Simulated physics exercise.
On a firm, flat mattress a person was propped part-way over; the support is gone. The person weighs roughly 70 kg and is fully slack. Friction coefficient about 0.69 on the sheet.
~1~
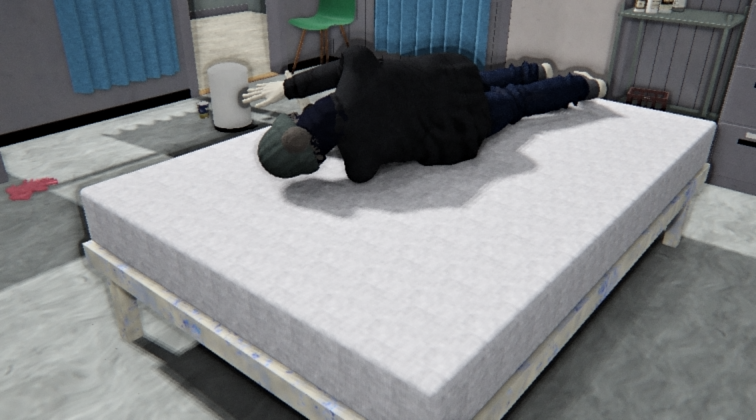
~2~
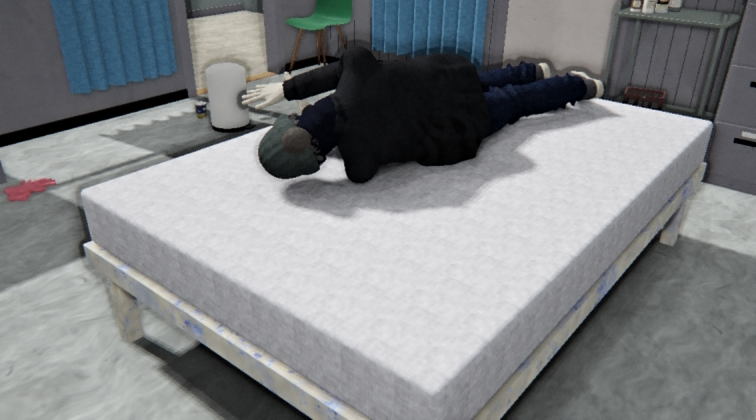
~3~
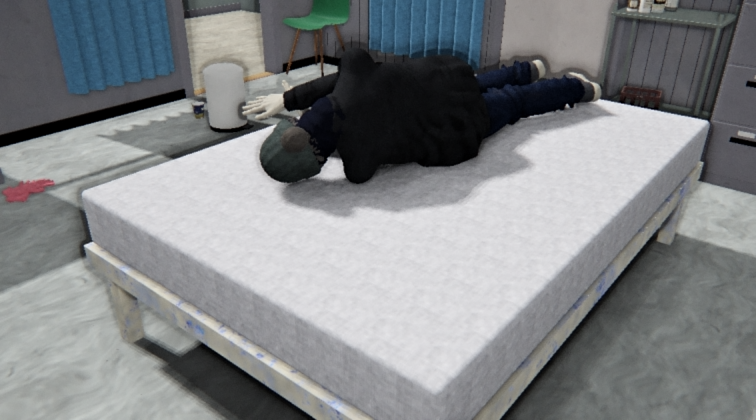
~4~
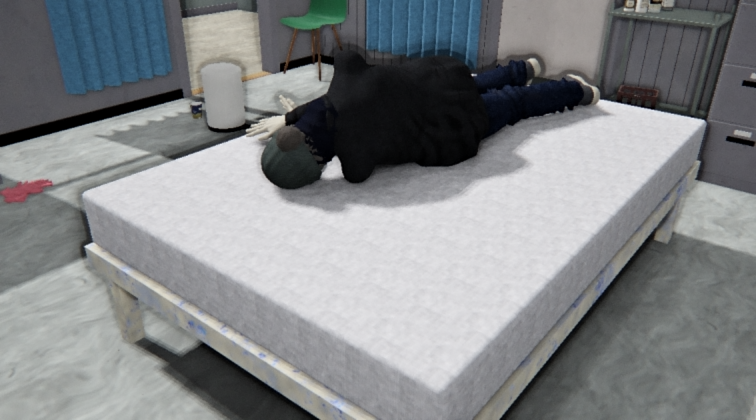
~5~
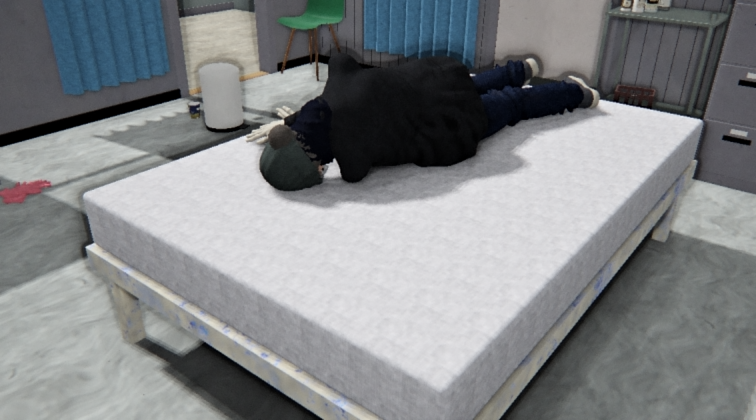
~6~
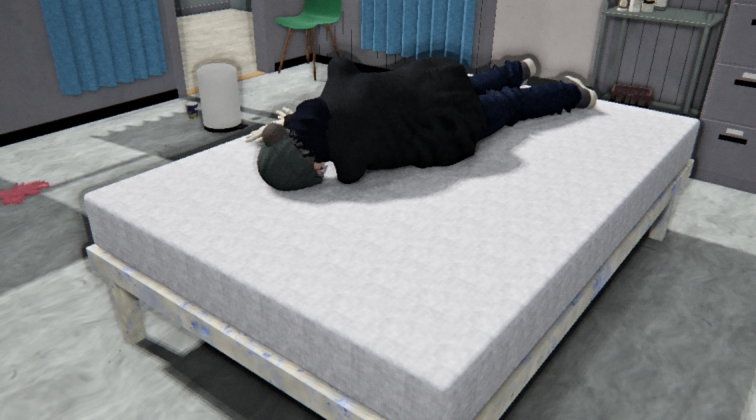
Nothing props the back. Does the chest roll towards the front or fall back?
The chest rolls forwards.
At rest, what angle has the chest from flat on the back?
About 140°.
Then, 0.22 s after the last picture the chest is turned 120° from lying flat on the back, near (344, 121) in the last picture's view.
Then, 0.62 s after the last picture the chest is turned 130° from lying flat on the back, near (341, 120) in the last picture's view.
Then, 1.22 s after the last picture the chest is turned 135° from lying flat on the back, near (341, 120) in the last picture's view.
In the final state, chest rolls forwards.
